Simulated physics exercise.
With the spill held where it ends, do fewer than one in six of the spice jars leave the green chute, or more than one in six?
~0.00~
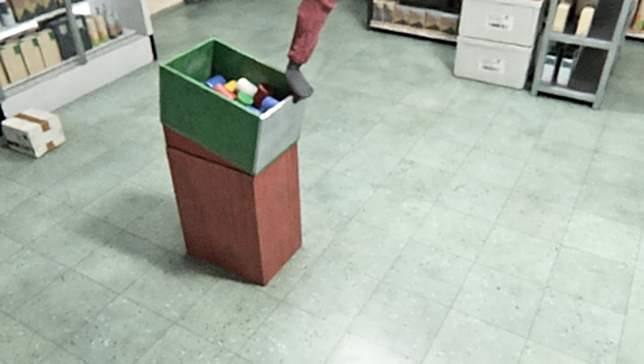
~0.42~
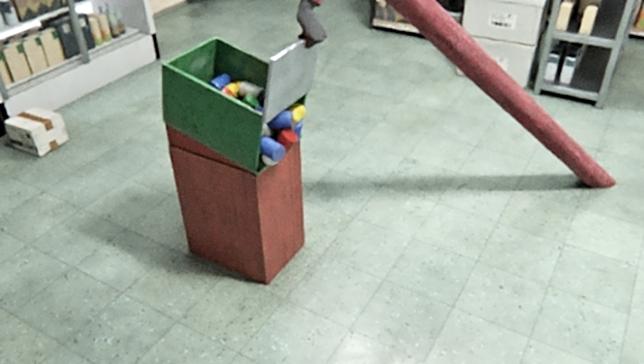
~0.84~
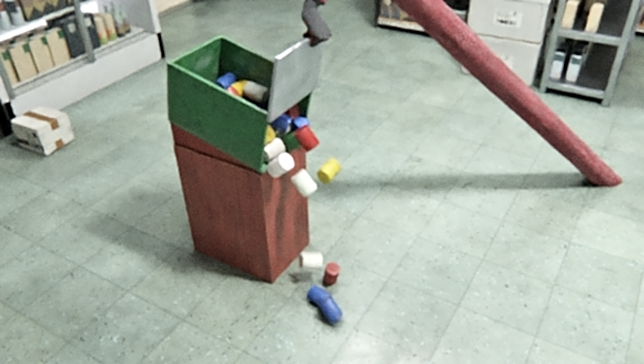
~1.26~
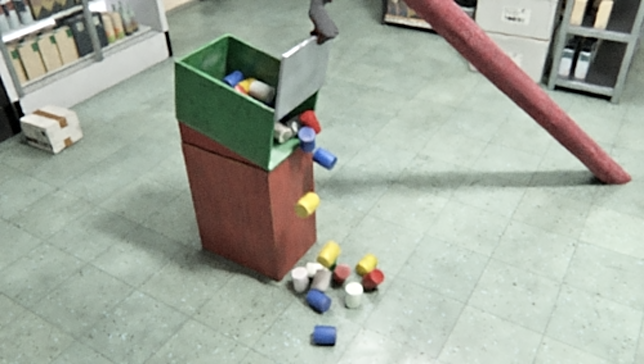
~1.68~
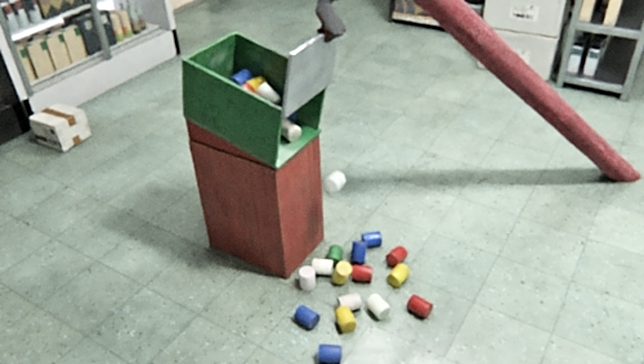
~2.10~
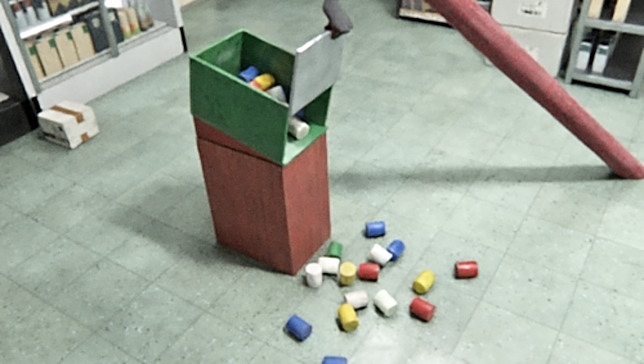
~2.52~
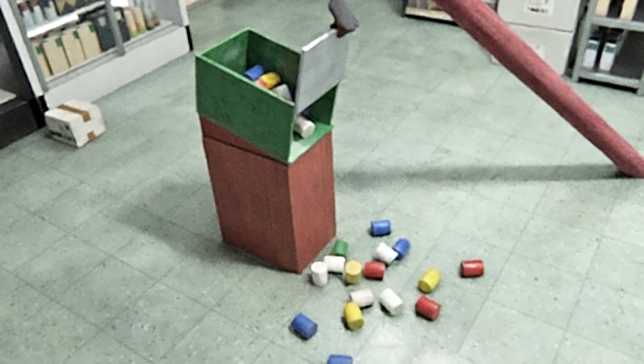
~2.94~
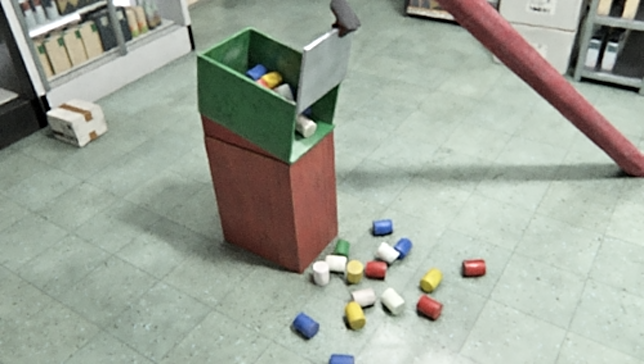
More than one in six of the spice jars go out of the green chute. Many lie scattered on the floor at the end, though others are still inside.
